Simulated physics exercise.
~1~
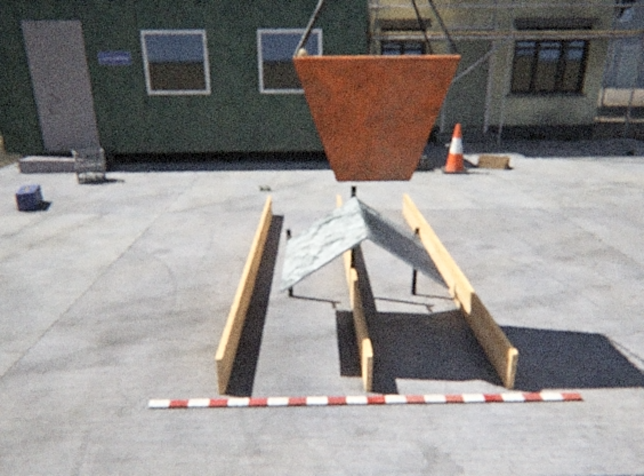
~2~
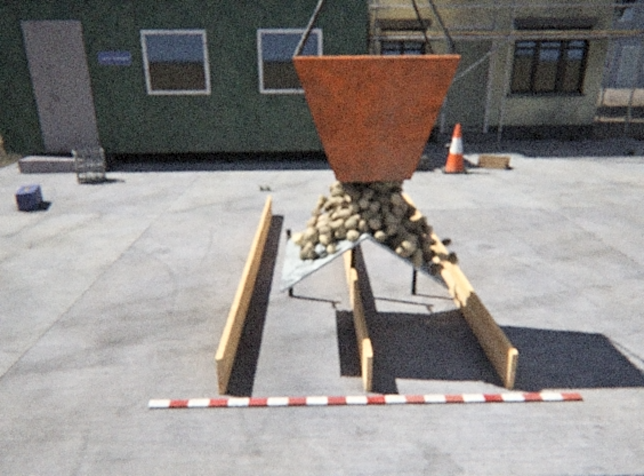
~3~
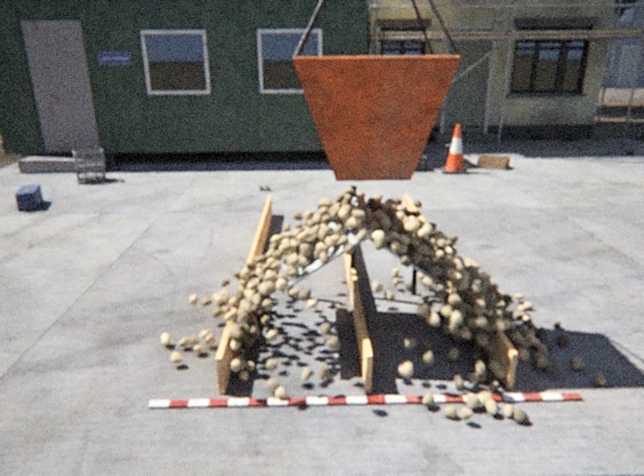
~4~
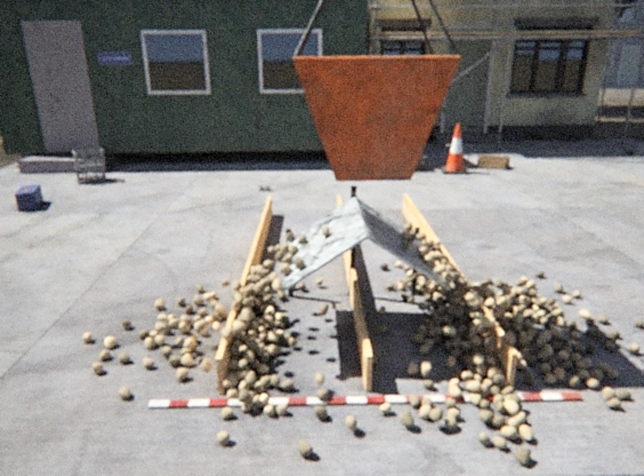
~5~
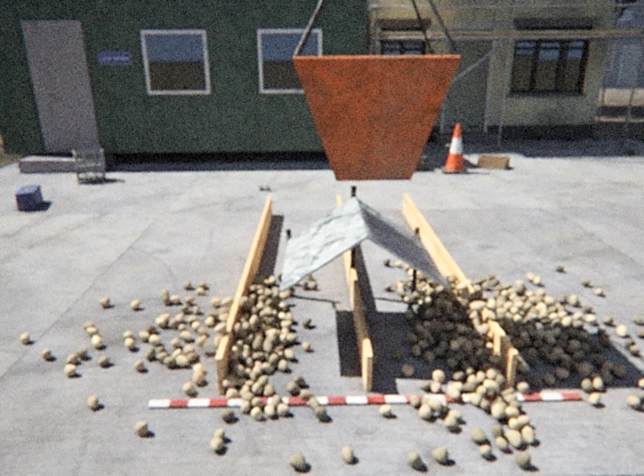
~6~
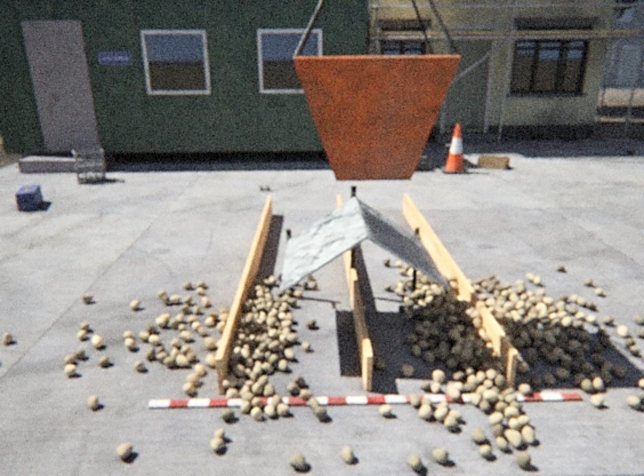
A hanging orange skip dumped a load of rounded stones onto a fixed, peaked steel slide, and they poured down both sides, bounced over the wooden planks and scattered across the concrete, ending with more on the right than the left.
